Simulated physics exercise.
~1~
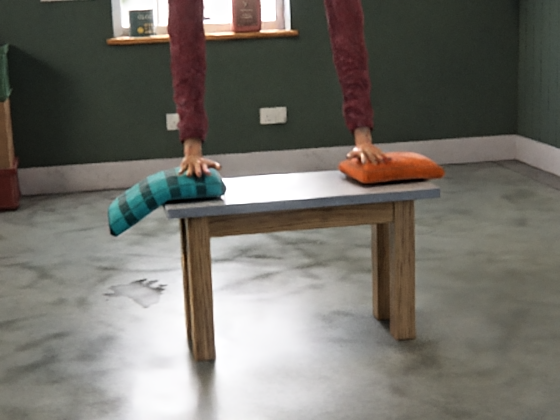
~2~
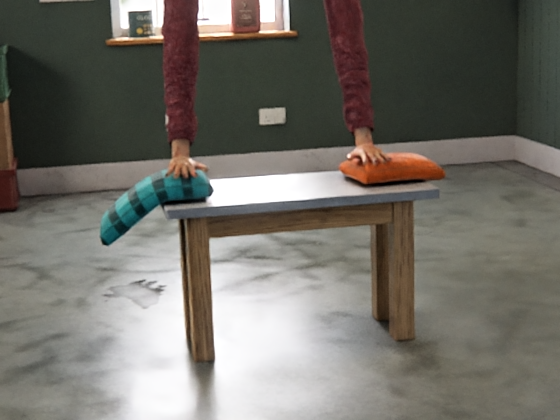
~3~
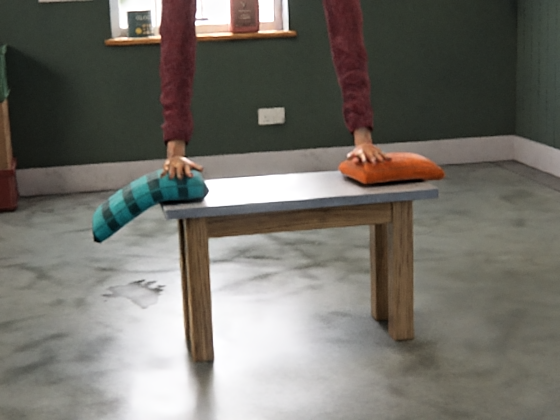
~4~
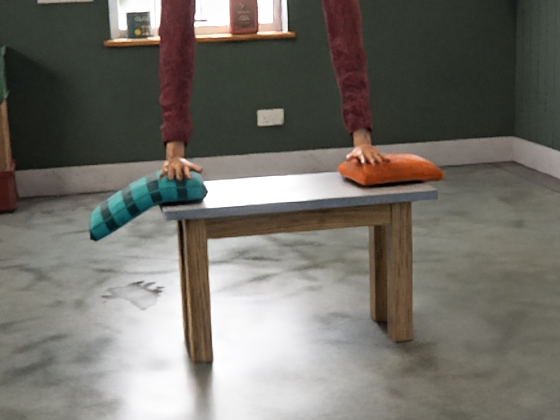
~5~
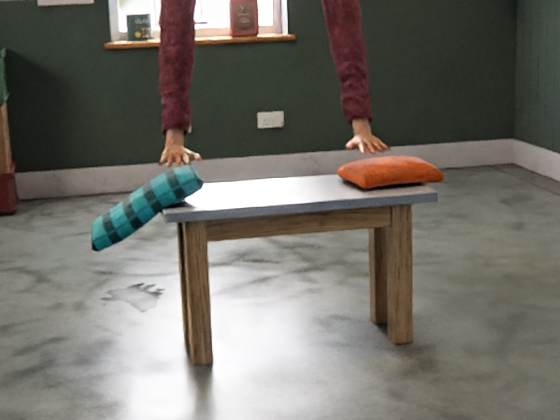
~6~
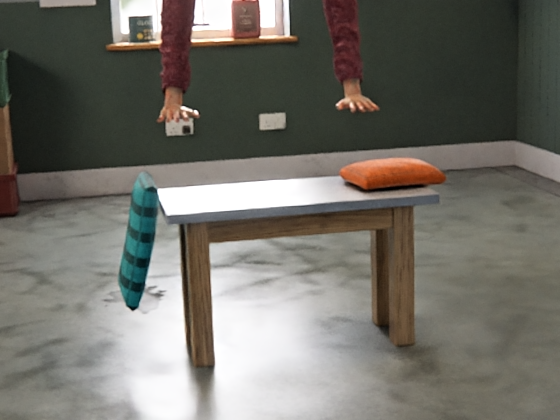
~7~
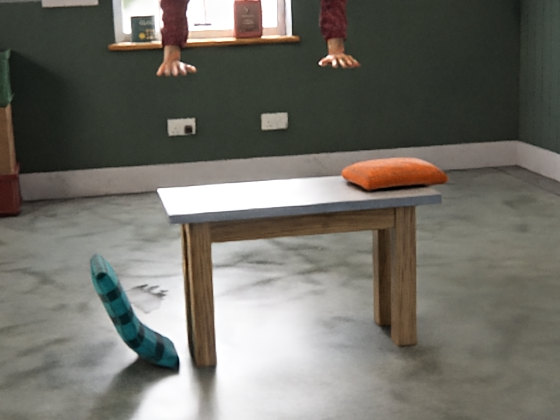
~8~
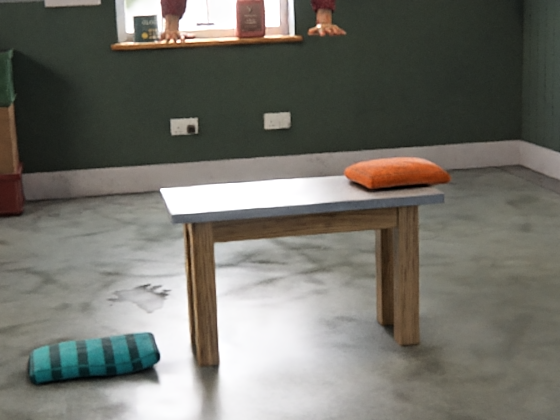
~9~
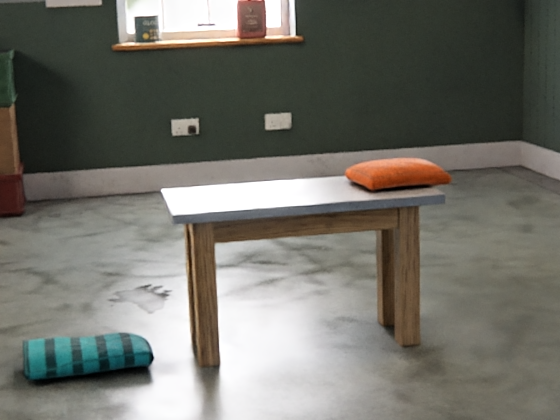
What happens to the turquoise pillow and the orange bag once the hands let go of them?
The turquoise pillow tips over the left end of the table and falls to the floor, while the orange bag holds its place on top.
